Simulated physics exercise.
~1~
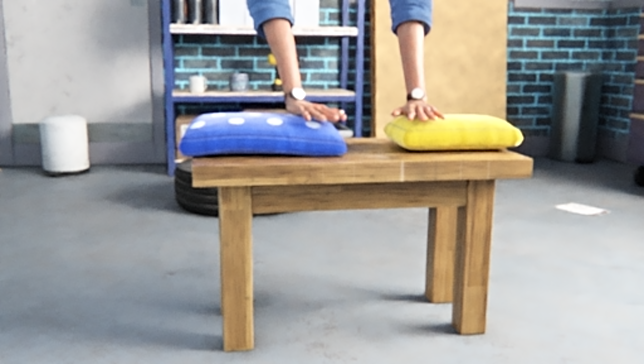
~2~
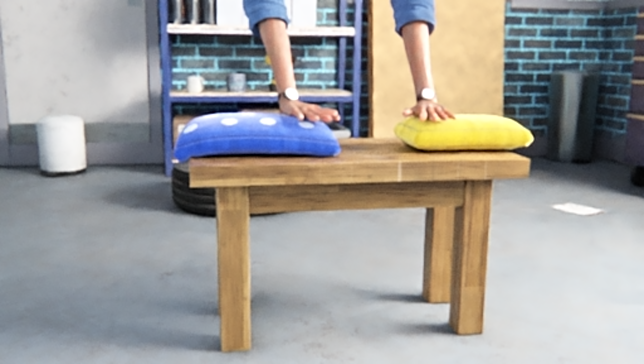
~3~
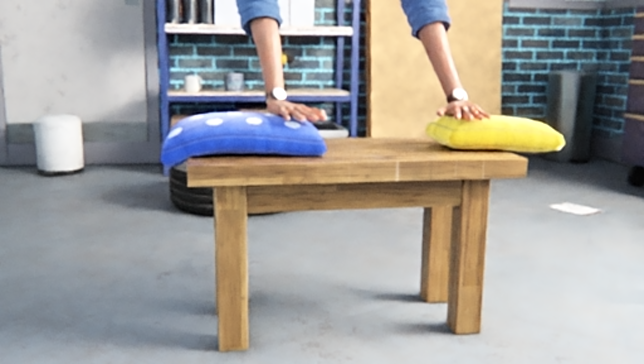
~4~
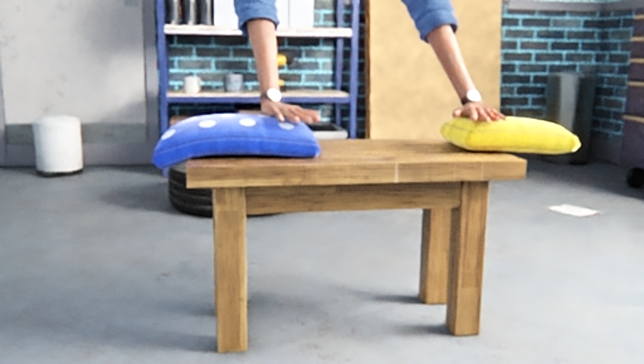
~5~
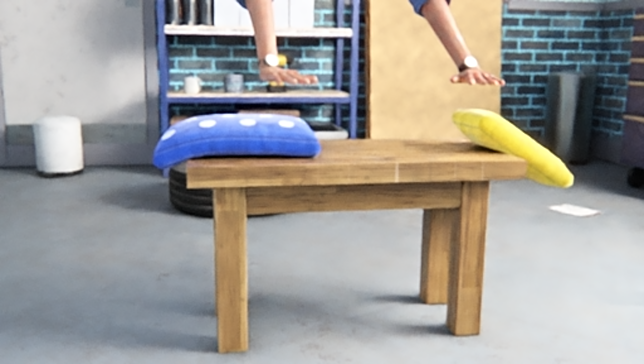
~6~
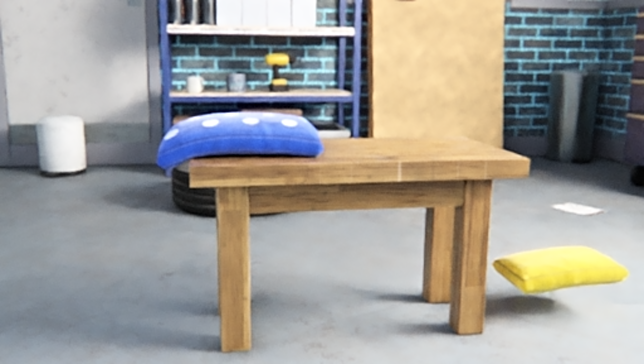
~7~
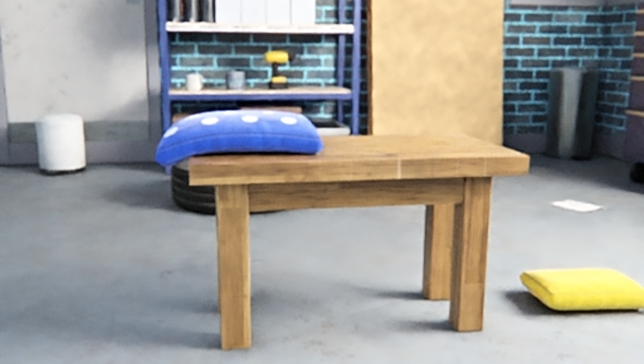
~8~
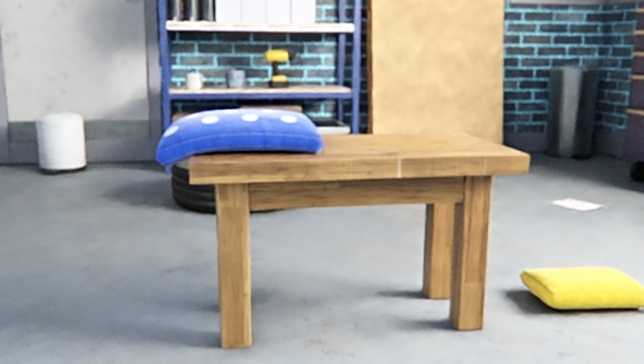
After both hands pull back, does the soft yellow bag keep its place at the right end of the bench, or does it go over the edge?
The soft yellow bag tips over the right edge and falls to the floor. Only the blue pillow stays up on the bench.
